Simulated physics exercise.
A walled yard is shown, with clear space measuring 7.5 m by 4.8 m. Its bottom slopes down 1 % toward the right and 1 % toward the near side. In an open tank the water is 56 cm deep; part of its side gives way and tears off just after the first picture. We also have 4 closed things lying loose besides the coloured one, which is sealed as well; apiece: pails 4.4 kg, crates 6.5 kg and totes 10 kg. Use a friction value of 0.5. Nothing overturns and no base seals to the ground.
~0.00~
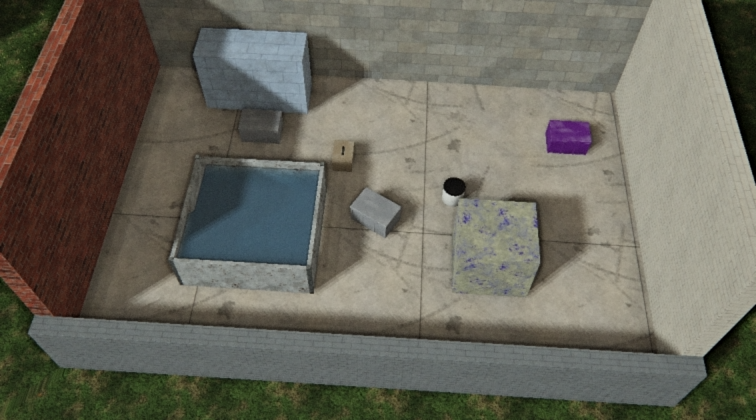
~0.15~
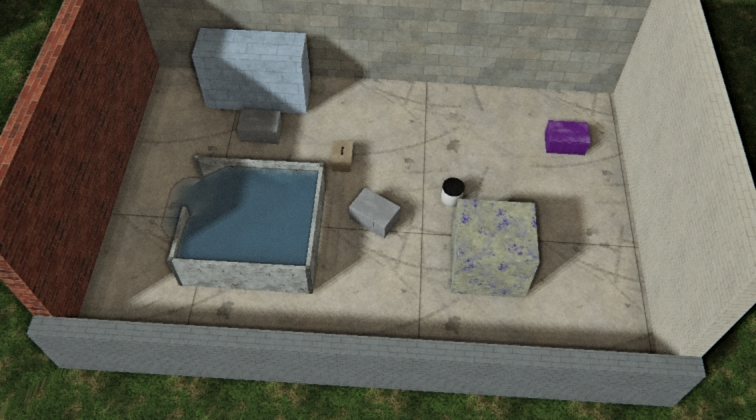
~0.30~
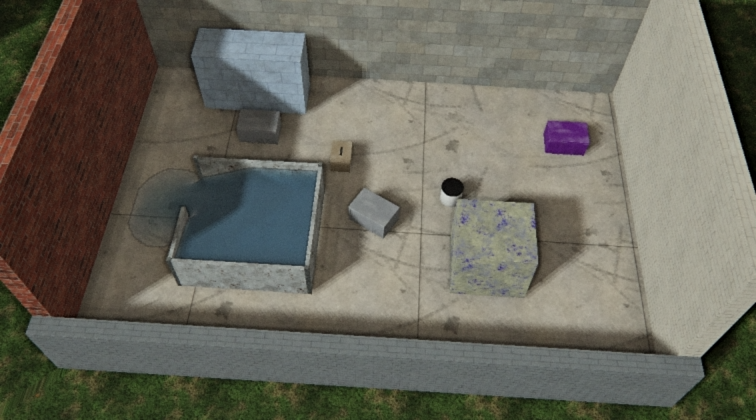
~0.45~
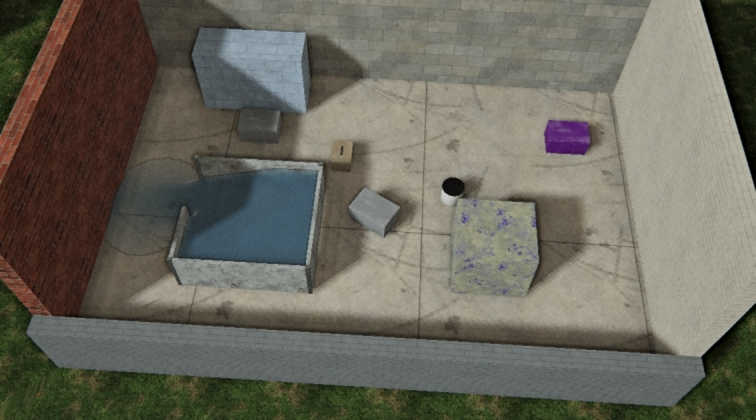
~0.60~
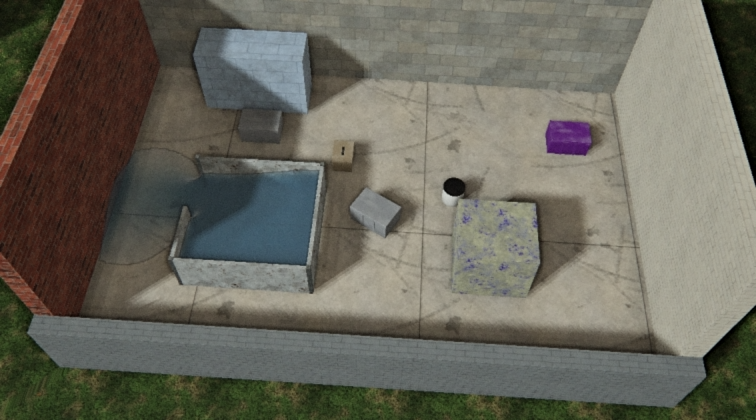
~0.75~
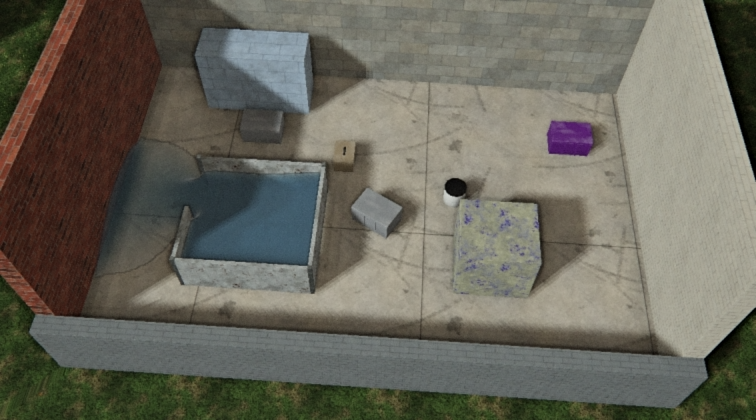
In a walled yard, part of an open tank's left side gave way, and water poured out across the ground to the red brick wall, while the purple crate and other loose things stayed put.
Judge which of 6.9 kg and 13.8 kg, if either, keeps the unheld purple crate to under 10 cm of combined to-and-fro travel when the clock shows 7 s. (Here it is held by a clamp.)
Lightweight wins.
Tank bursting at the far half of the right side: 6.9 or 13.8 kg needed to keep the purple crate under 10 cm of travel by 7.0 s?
So both picks fail.
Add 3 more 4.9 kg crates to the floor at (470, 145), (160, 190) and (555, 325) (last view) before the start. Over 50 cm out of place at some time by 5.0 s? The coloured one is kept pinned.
Each in turn: Not that far, further than that, not that far.
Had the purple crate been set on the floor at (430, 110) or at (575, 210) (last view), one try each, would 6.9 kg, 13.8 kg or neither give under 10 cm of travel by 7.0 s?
At the first place you need the bigger mass, and at the second the small mass does it.
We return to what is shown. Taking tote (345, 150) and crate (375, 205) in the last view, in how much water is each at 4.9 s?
Some 3 cm at the first, some 0 cm at the second.
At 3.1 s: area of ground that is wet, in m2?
Wet area: Approx. 12 m2.
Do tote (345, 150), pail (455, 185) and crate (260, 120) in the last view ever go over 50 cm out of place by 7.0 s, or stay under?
Order as listed: Below threshold / below threshold / above threshold.
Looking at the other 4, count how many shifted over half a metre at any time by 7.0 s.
I count 1 of them.
After 1.4 s the purple crate would be 0 cm from its start with 6.9 kg and 0 cm from its start with 13.8 kg; 0 cm of water round it then.
After 3.1 s the purple crate would be 0 cm from its start with 6.9 kg and 0 cm from its start with 13.8 kg; 0 cm of water round it then.
After 4.9 s the purple crate would be 0 cm from its start with 6.9 kg and 0 cm from its start with 13.8 kg; 1 cm of water round it then.
After 7.0 s the purple crate would be 1 cm from its start with 6.9 kg and 0 cm from its start with 13.8 kg; 2 cm of water round it then.
